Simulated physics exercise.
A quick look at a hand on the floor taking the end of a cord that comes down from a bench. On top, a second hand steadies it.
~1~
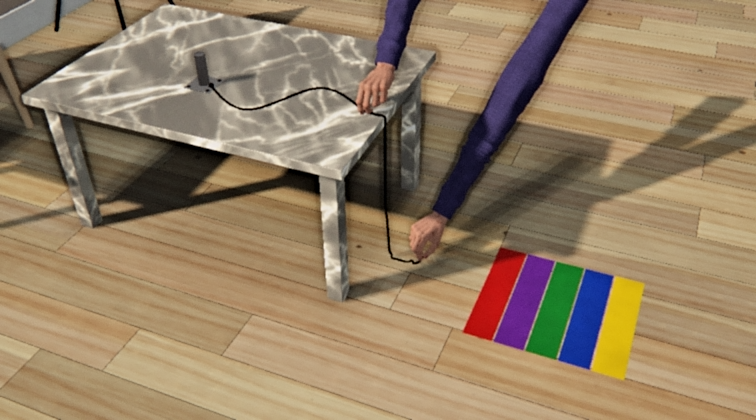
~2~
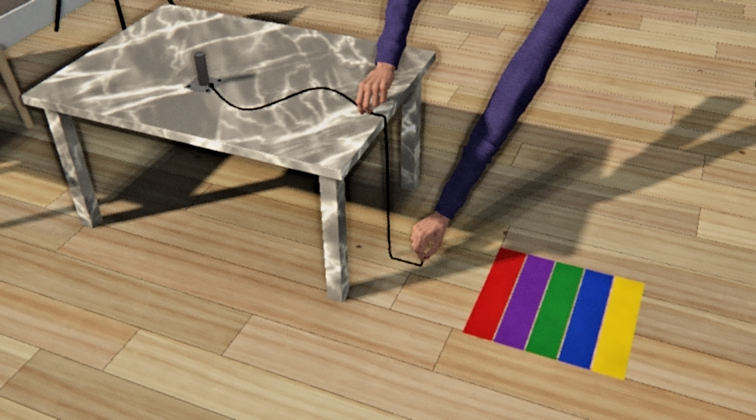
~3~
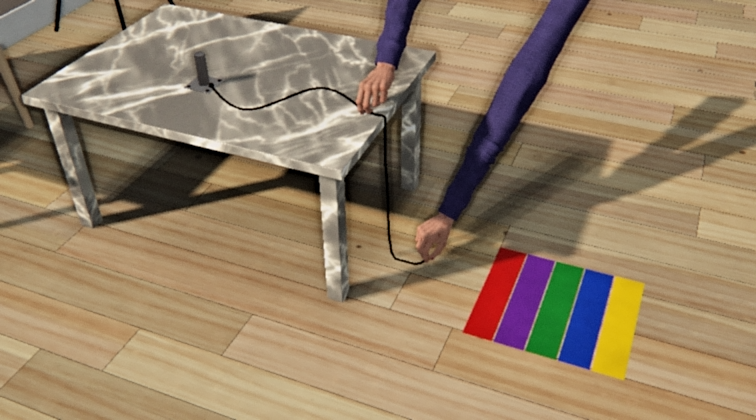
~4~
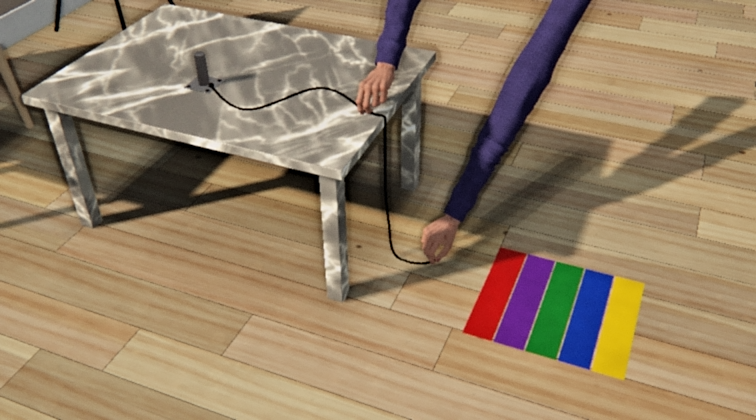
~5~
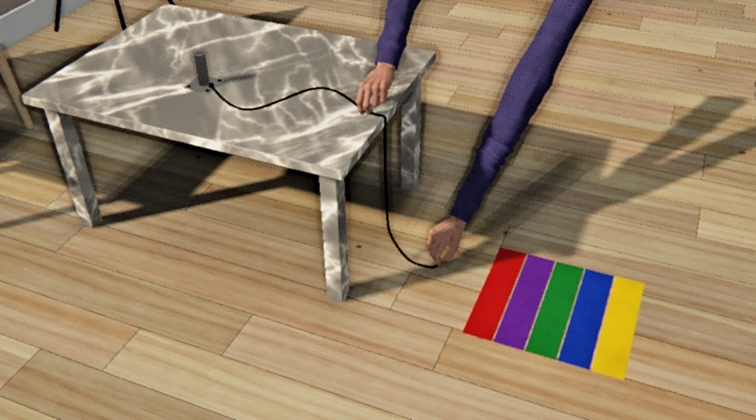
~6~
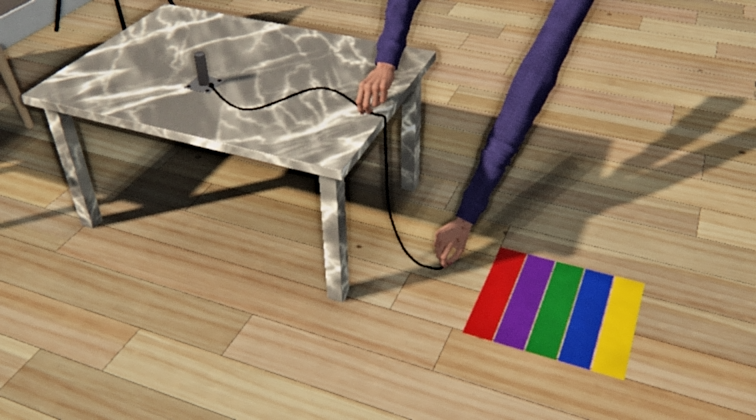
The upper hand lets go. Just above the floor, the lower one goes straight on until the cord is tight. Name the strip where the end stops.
Blue.
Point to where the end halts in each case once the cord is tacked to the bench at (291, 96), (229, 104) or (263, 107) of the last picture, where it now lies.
Those spots come out as (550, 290), (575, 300) and (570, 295).
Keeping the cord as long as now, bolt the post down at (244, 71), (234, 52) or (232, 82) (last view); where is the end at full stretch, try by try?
Going through the tries, you get (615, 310), then (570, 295), then (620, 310).
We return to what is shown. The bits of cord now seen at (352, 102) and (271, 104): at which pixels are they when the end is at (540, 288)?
The two spots land somewhere near (386, 125) and (295, 98).
Soon after, end near (540, 288); over purple.
After that, end near (571, 296); over green.
At the stop, end near (589, 301); over blue. The blue one.
